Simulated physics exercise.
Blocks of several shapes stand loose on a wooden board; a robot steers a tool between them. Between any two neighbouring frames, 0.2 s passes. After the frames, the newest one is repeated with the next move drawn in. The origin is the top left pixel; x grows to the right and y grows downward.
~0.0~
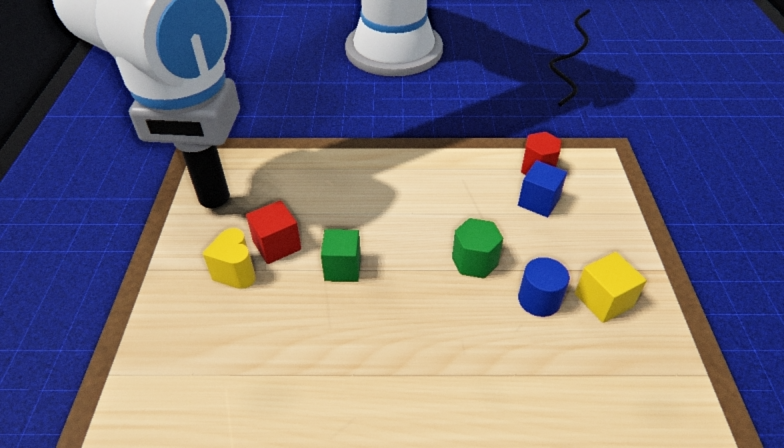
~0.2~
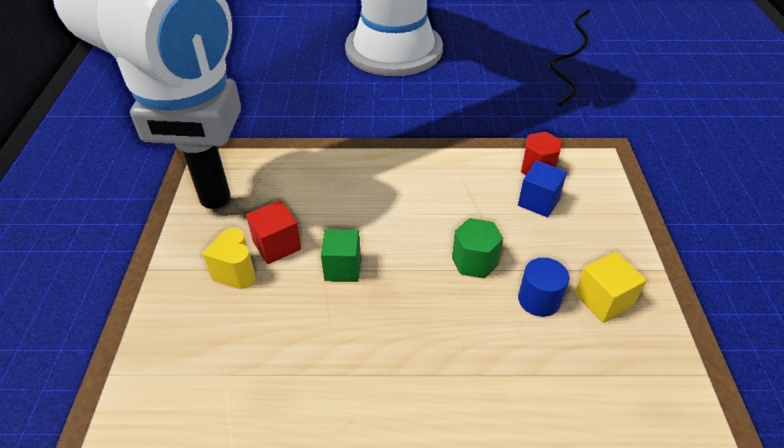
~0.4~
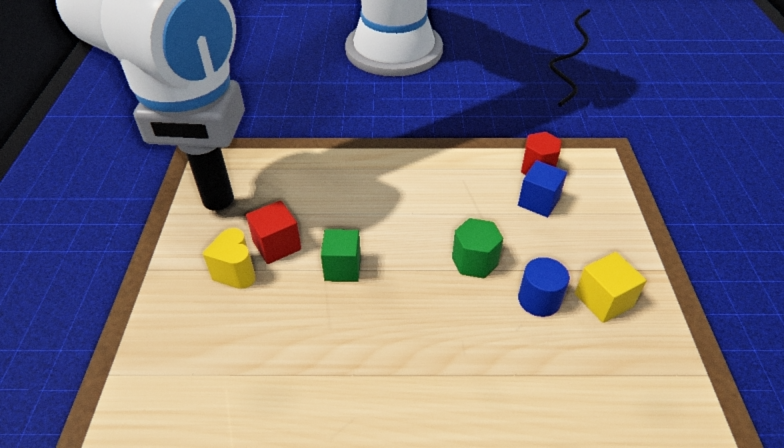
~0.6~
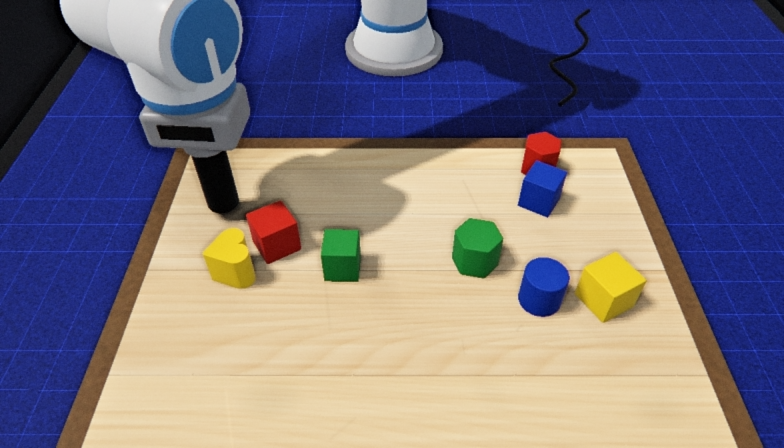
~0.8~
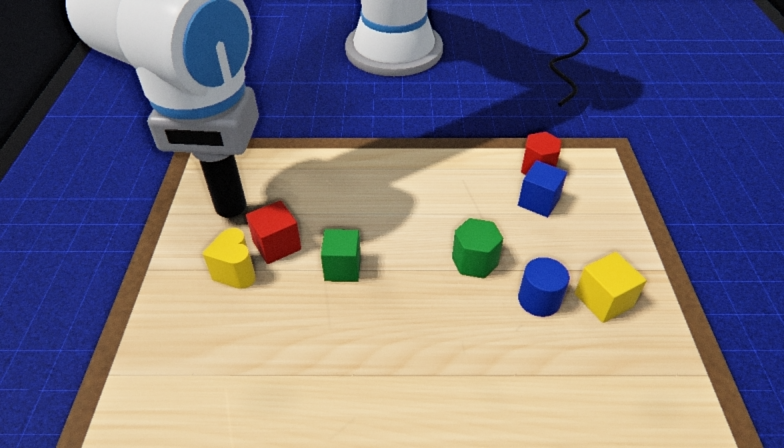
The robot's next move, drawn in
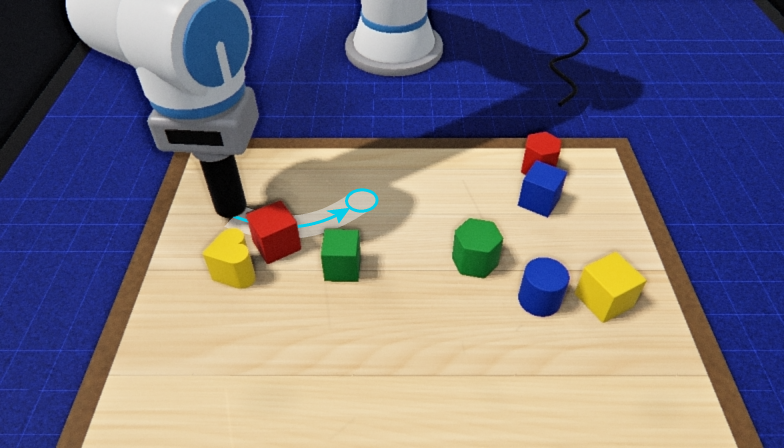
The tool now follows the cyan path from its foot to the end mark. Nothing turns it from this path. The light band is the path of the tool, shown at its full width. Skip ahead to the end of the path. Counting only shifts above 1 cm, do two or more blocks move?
Short answer: No.
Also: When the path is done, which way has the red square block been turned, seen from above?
Looking down: Clockwise.
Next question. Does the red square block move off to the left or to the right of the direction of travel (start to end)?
The answer is right: Facing from the path's start to its end, that's where the red square block shifts.
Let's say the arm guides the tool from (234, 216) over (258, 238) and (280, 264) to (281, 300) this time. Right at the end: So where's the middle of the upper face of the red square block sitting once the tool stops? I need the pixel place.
In the picture, that point is around (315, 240).
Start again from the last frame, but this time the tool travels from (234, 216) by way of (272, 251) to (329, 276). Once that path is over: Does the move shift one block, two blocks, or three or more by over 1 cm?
Total: Two.
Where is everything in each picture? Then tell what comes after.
The first picture shows tool's lower end (215, 199); yellow heart block (228, 246); red square block (271, 218).
The second picture shows tool (216, 200); blocks still.
The third picture shows tool (219, 201); blocks still.
The fourth picture shows tool (224, 204); blocks still.
The fifth picture shows tool (231, 208); yellow heart block (228, 246); red square block (271, 218).
Drawn move, from (234, 216) by way of (276, 227) and (324, 221) to (362, 200).
The first path, step by step. One third of the way, tool (275, 219); red square block (282, 224), turned 20° clockwise.
Two thirds of the way, tool (323, 212); red square block (286, 226), turned 30° clockwise.
At the end, tool (361, 192); yellow heart block still; red square block (286, 226), turned 30° clockwise.
